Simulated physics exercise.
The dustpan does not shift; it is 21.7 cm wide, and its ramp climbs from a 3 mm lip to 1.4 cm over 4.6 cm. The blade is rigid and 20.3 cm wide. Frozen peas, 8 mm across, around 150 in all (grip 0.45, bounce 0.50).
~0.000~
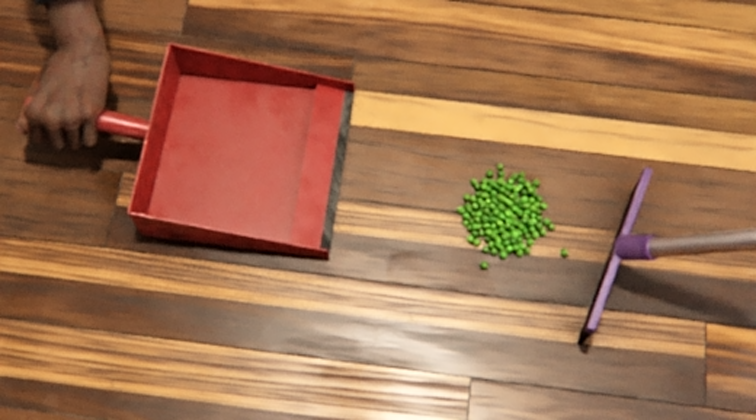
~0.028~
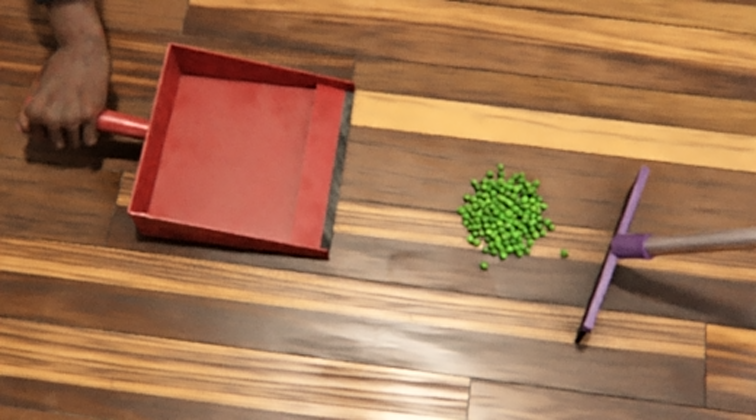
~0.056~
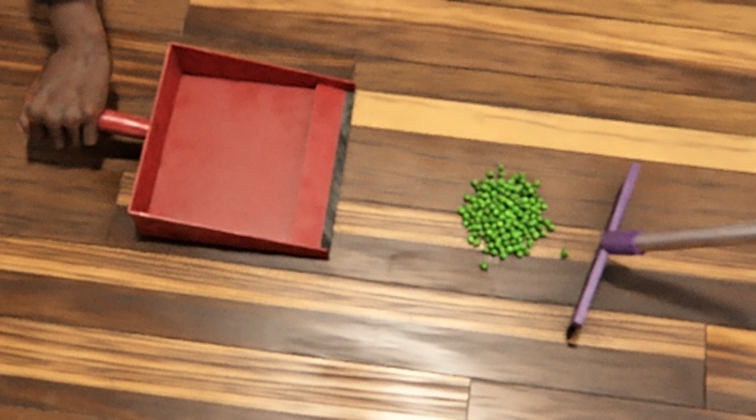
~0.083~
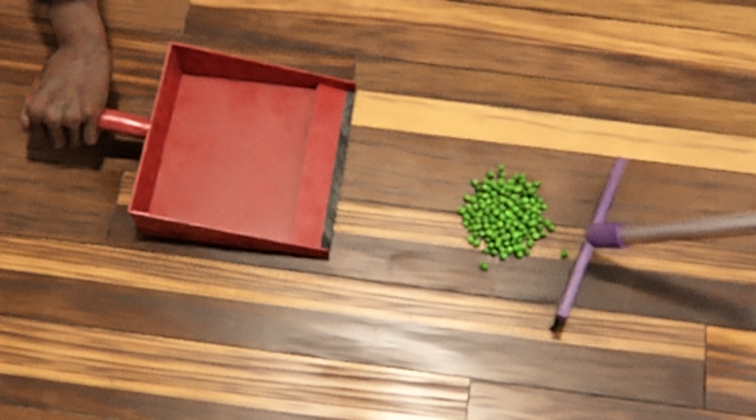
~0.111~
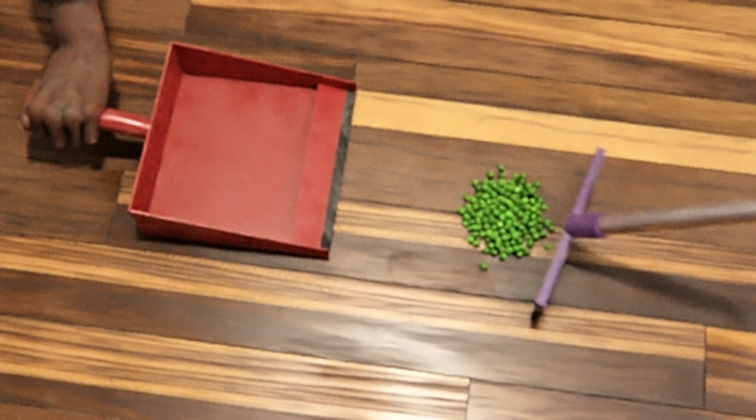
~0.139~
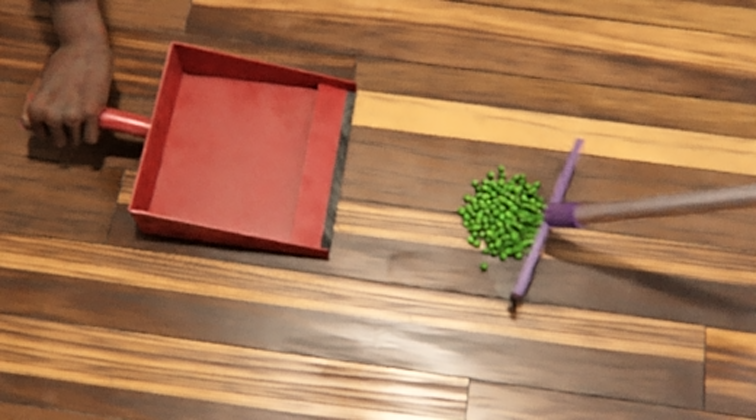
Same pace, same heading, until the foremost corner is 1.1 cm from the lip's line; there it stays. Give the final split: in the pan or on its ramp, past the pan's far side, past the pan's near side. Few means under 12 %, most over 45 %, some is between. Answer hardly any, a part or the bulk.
Pan: A part, far side: A part, near side: Hardly any.
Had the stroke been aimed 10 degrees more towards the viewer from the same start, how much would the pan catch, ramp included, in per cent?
Then about 25 per cent.
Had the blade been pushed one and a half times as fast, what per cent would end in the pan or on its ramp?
In that case some 30 per cent.
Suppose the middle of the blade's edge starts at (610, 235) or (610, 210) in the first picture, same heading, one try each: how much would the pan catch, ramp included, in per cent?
Some 20 and 20 per cent.
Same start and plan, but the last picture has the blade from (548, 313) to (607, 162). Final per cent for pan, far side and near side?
Pan 10, far 10, near 0.
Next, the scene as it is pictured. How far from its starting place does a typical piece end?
Some 22 cm.
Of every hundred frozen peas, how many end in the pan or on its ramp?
Roughly 25 per cent.
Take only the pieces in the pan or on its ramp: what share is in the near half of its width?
About 20 per cent.
After 0.26 s, middle of the blade 13 cm from the lip; 0 % over the lip, far side 0 %, near side 5 %.
After 0.35 s, middle of the blade 6 cm from the lip; 0 % over the lip, far side 10 %, near side 5 %.
Then, at 0.57 s, middle of the blade 4 cm from the lip; 30 % over the lip, far side 15 %, near side 5 %.
At rest (1.8 s), pan 25 %, far side 15 %, near side 5 %, in front of the lip or behind the blade 50 %.
